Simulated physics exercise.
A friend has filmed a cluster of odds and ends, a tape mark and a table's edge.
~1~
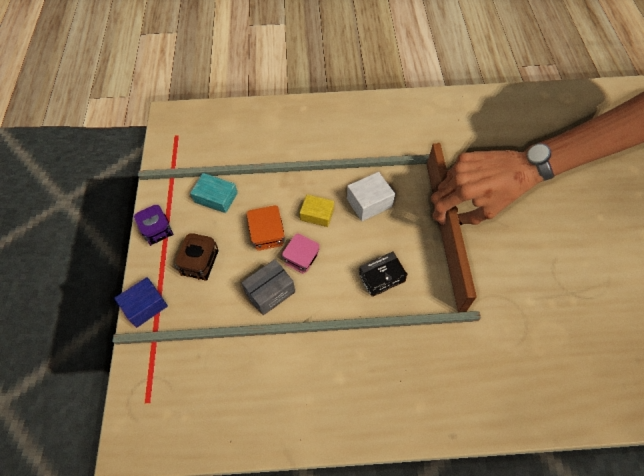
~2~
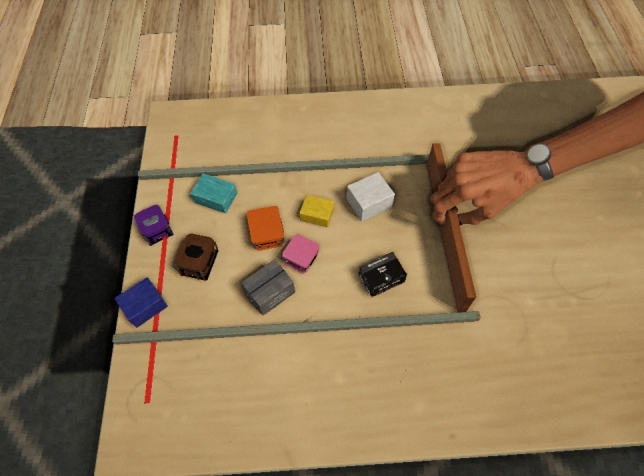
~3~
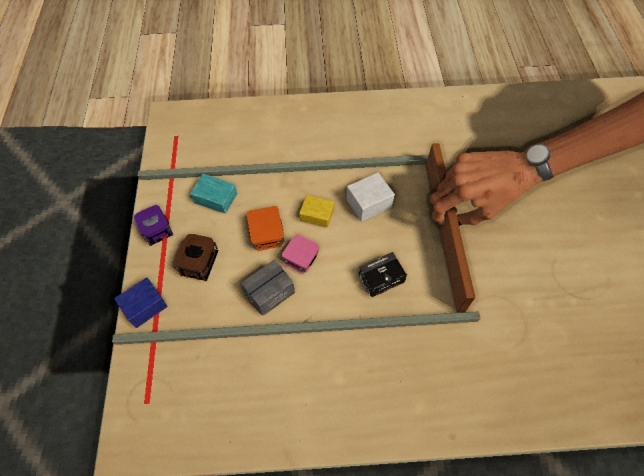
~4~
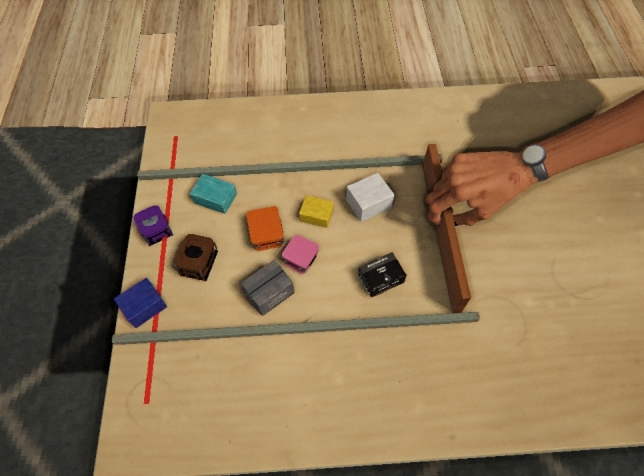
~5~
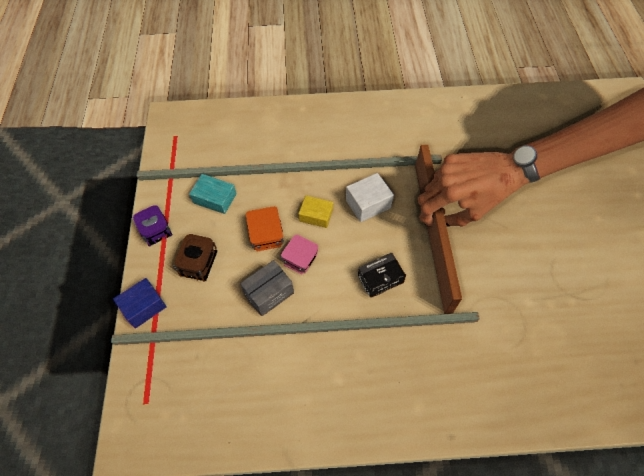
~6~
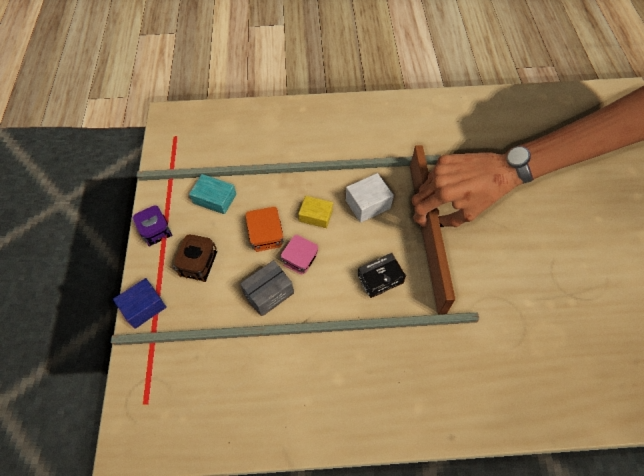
A hand wearing a grey watch grips a reddish-brown board standing across two grey rails on a pale wooden table, seen from above, with a dark patterned rug and wood floor beyond. Between the rails lie turquoise, orange, yellow, white, pink, grey, brown and black blocks and cases, with purple and blue ones by a red line at left. The hand first stays still, then slides the board slightly left, while the objects and camera stay still.
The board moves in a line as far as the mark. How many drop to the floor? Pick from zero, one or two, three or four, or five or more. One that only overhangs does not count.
As it turns out, the number that fall off is five or more.
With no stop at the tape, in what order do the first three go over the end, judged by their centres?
Earliest first: The blue block, then the purple case, then the turquoise block.
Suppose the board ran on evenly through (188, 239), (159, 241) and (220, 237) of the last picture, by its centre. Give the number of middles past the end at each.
Place by place, 2, 6 and 1.
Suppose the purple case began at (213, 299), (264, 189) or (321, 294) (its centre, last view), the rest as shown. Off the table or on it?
The purple case is lost; is lost; does not fall.
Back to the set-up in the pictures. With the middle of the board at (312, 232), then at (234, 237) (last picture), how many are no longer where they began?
6 and 9.
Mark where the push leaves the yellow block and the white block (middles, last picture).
First (151, 228), then (147, 199).
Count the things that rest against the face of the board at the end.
4 of them.
Soon after, none off yet; blue block at rest near (140, 303); purple case at rest near (153, 226); brown case at rest near (196, 258).
Then, none off yet; blue block at rest near (140, 303); purple case at rest near (153, 226); brown case moved a little near (177, 271).
Further on, one off so far; blue block on its side near (104, 333); purple case moved about its own width near (129, 226); brown case moved well along near (126, 277).
At rest, the number that fall off is five or more; fallen, grey box, orange case, turquoise block, brown case, purple case and blue block.
